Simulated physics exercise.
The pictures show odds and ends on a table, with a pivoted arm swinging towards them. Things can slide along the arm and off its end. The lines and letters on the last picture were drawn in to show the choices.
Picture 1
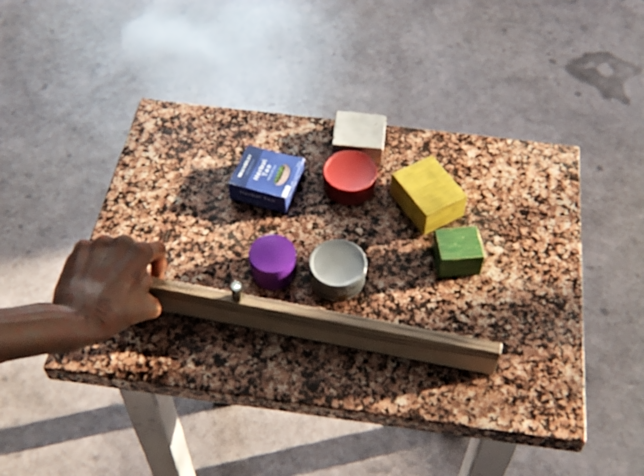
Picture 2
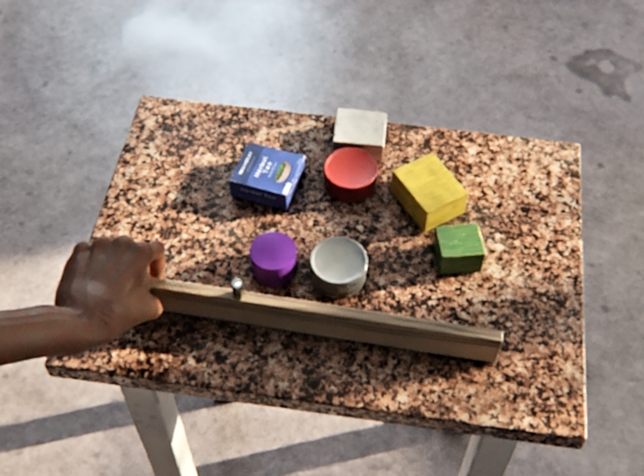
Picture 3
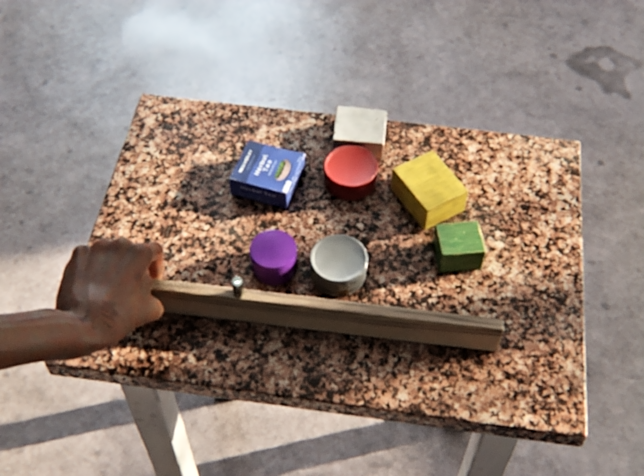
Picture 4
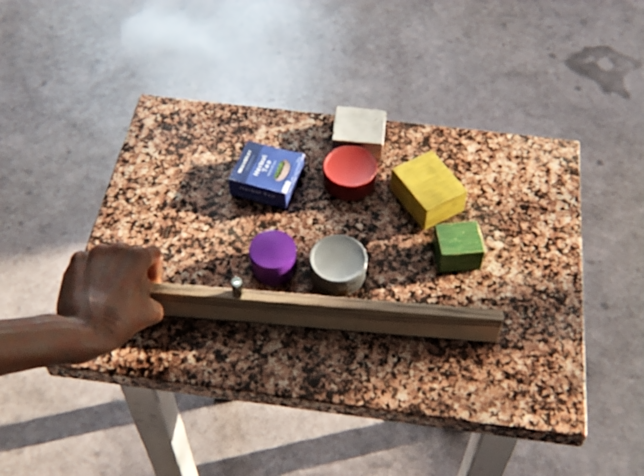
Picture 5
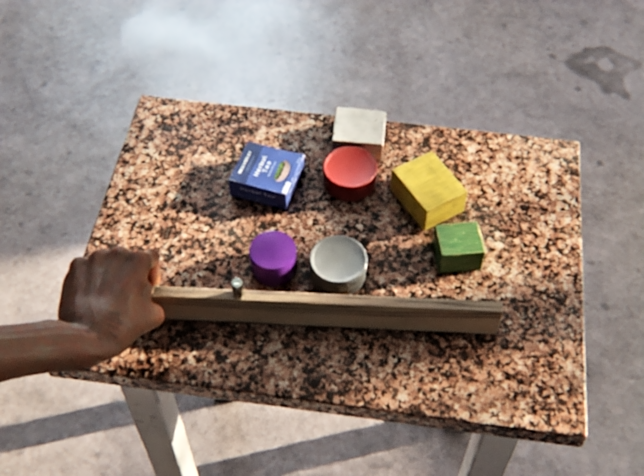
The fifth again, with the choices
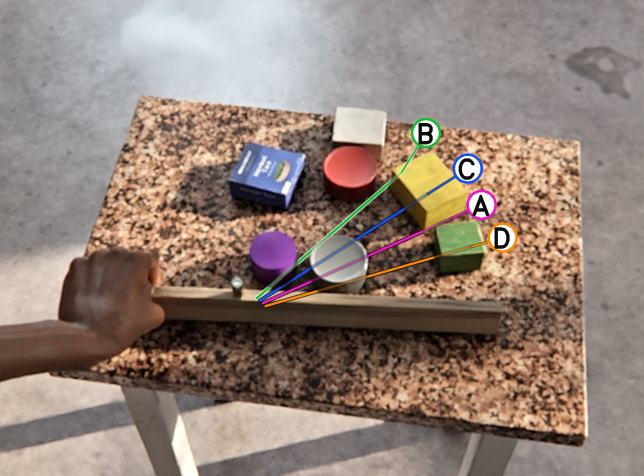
The clip shows a hand at the left holding a wooden arm on a speckled table as its right end swings slightly away from the viewer, towards tubs, blocks and a blue packet that stay still.
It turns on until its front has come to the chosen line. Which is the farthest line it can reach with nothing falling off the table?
As far as mark C.
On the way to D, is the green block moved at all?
Yes.
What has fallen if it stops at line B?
The white block.
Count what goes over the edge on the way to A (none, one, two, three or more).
By then, none.
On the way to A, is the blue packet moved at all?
No.
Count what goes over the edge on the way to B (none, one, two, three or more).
By then, one.
On the marked copy, A at (360, 260); B at (333, 232); C at (347, 245); D at (371, 276).
With C. Early on, arm (372, 271); white block (359, 133); red tub (350, 174).
Further on, arm (359, 243); yellow block (411, 166); green block (428, 205).
At the end, arm (346, 227); white block (336, 114); yellow block (383, 145); nothing has fallen.
As for the rest, A is safe but short; B drops the white block; D is safe but short.
